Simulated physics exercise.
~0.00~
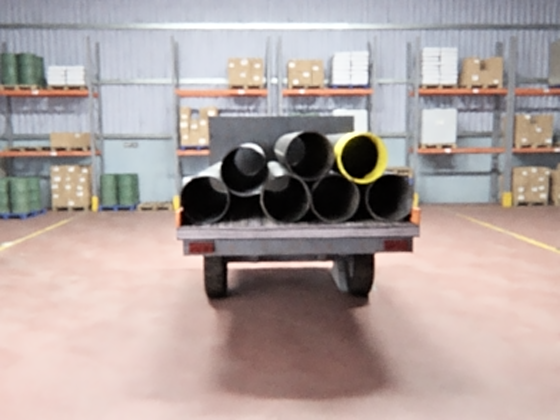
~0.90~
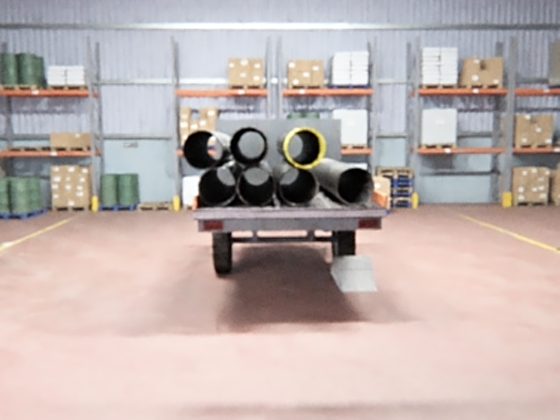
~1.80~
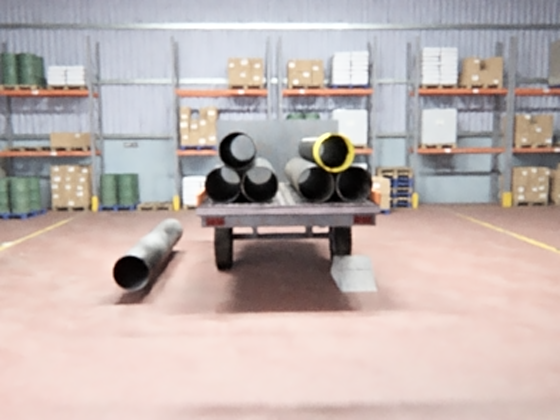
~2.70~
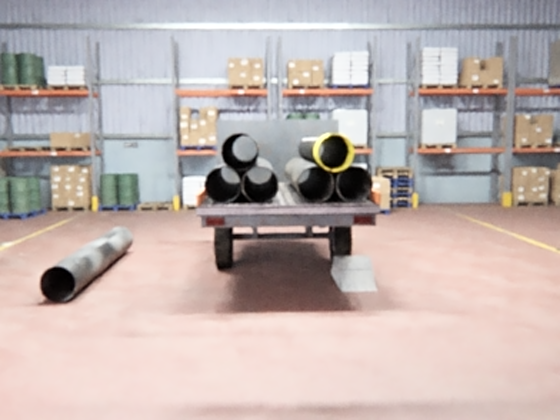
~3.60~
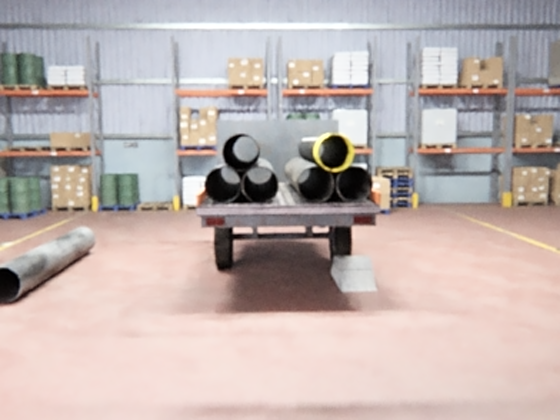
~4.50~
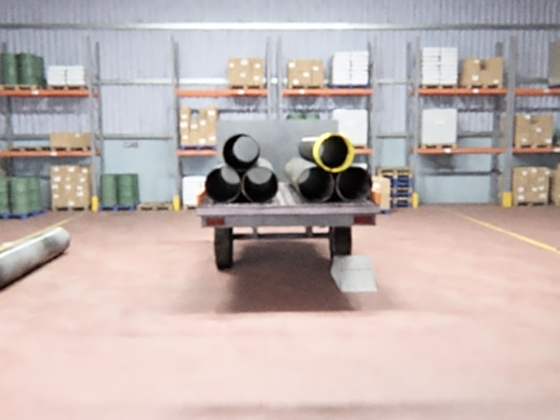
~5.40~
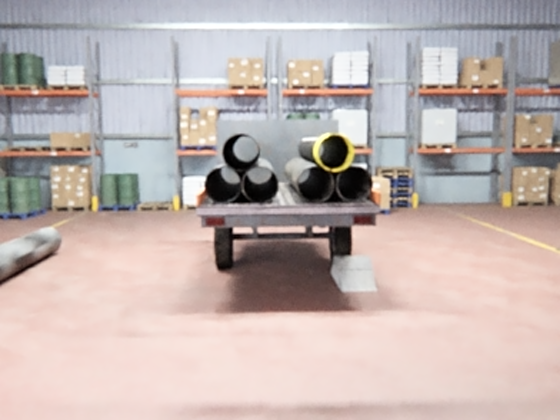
Warehouse floor, a trailer of stacked black pipes crossing a hump, one rolling away left while the yellow-rimmed pipe stays aboard.
